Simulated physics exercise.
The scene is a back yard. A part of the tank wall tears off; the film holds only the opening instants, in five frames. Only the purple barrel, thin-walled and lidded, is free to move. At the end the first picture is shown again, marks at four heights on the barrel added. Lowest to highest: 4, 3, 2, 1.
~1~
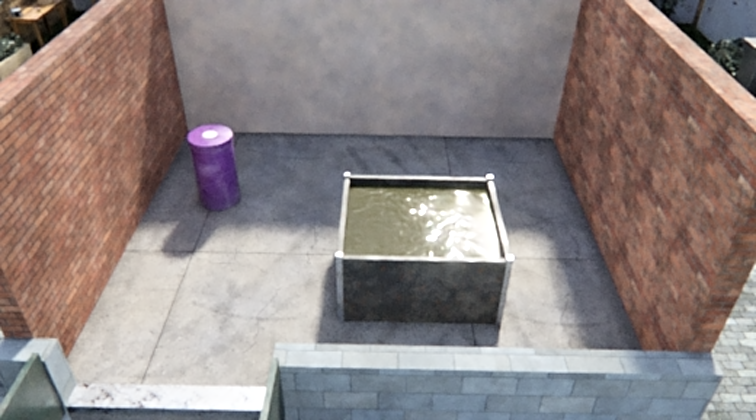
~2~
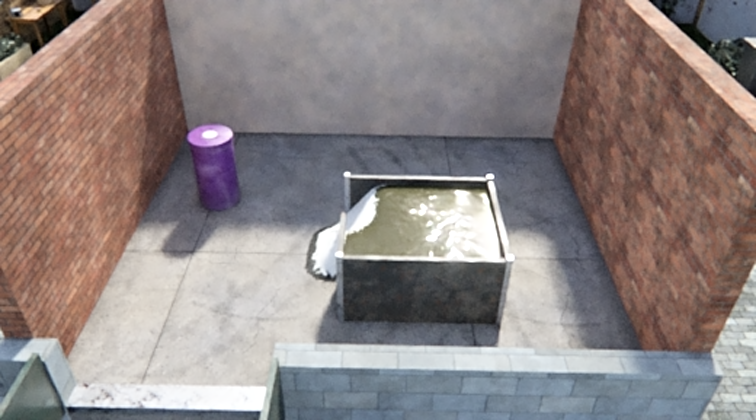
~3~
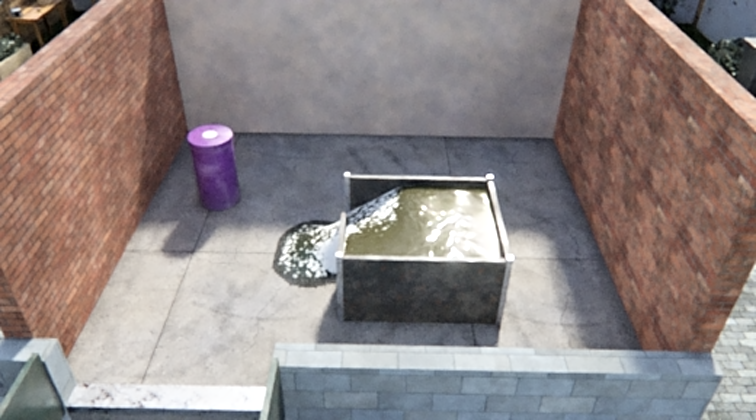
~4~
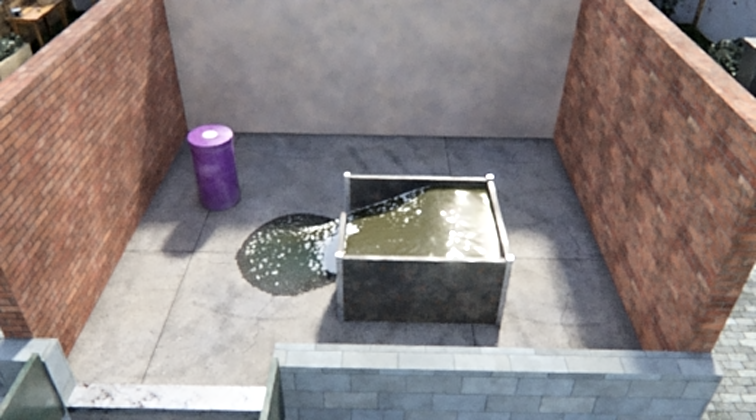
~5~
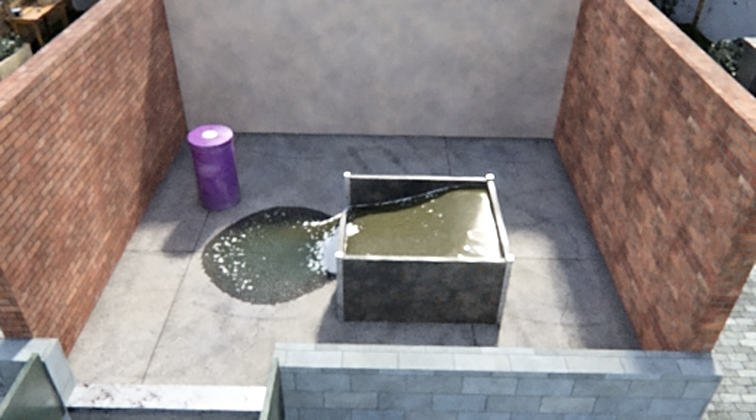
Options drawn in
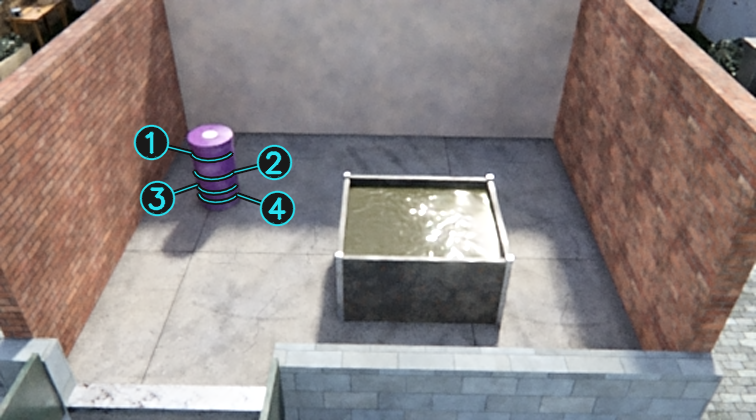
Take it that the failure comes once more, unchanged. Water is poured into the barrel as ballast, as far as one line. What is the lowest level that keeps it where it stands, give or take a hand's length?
The limit is 3.
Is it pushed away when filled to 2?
No, not at all.
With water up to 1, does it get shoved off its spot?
No, that is safe.
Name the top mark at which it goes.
4 it is.
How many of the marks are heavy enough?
Three of the four.
On the marked copy, 1 at (207, 160); 2 at (211, 179); 3 at (213, 193); 4 at (215, 202); from the bottom up 4, 3, 2, 1.
Choosing 1, it does not move.
Choosing 2, it does not move.
Choosing 3, it shifts by a finger or two and stays.
Choosing 4, it is pushed about twice its own width away.
